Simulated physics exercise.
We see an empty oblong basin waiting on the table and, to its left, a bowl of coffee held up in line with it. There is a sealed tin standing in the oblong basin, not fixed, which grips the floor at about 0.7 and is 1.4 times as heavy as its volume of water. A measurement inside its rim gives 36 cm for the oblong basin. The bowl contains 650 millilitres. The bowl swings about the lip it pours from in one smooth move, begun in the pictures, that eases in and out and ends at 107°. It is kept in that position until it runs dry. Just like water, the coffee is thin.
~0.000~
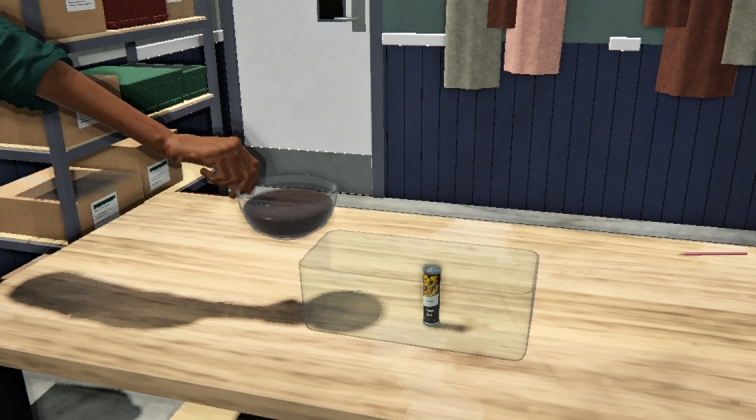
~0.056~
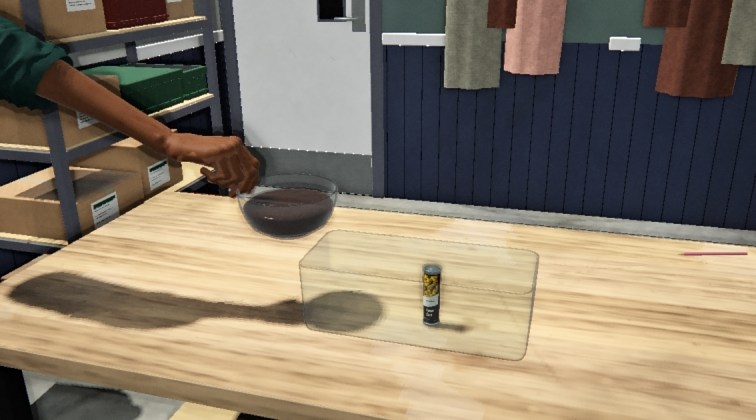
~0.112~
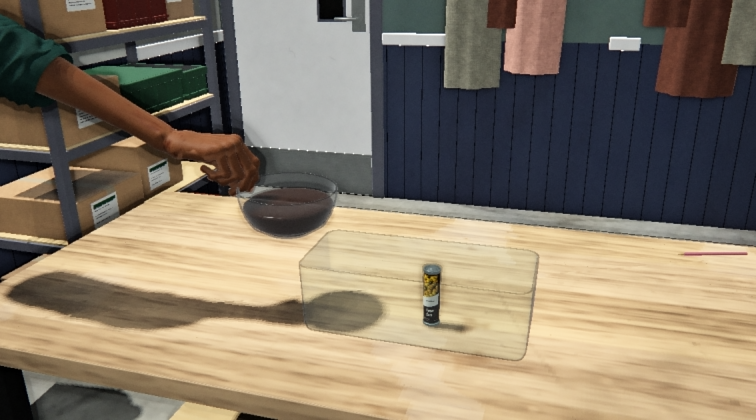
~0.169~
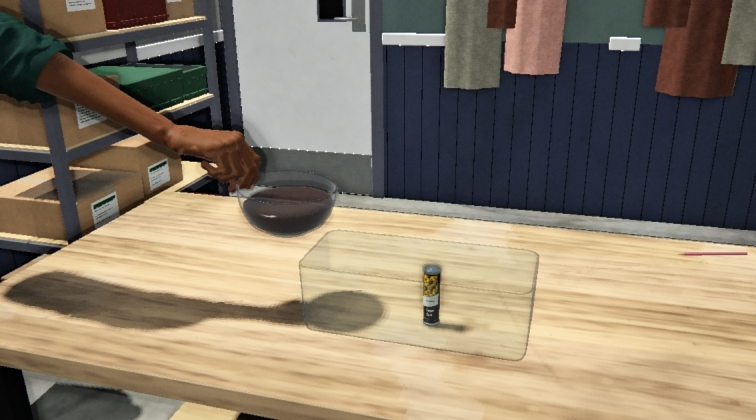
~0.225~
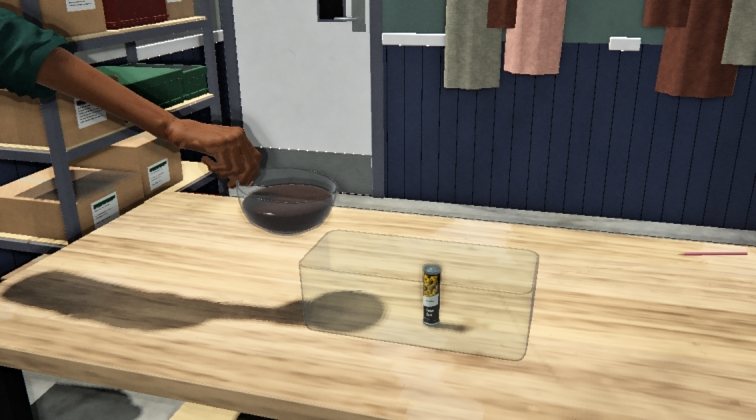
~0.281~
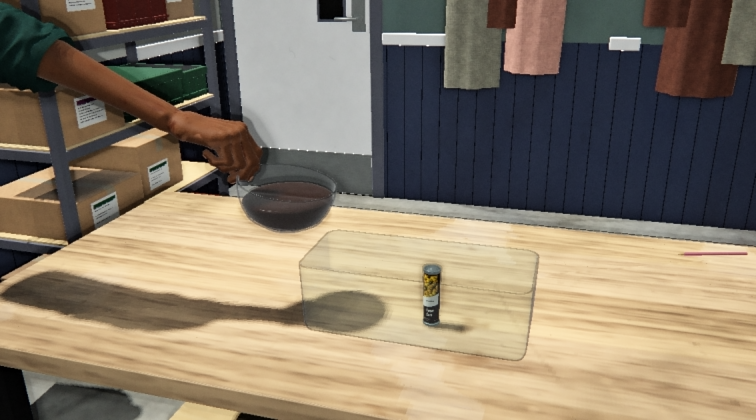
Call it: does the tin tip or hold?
It holds.
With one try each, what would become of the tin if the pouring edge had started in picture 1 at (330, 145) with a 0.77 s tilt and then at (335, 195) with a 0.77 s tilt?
Trial 1 - tin tips; trial 2 - tin stays standing.
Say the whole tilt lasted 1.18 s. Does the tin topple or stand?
The tin stays balanced.
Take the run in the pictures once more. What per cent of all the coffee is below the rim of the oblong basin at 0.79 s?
Close to 10 in a hundred.
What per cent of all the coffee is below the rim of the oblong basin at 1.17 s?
I'd put it at roughly 84 per cent.
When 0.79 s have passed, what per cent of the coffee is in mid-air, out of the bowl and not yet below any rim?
Roughly 28 percent.
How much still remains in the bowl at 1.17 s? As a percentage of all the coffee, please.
Near 4 in a hundred.
By 0.79 s the tilt is 59° and 62 per cent is still to pour; the tin stands where it began.
By 1.17 s the tilt is 95° and 4 per cent is still to pour; the tin stands where it began.
By 1.56 s the tilt is 107° and 0 per cent is still to pour; the tin stands where it began.
By 1.99 s the tilt is 107° and 0 per cent is still to pour; the tin stands where it began.
At rest the tin stands where it began.
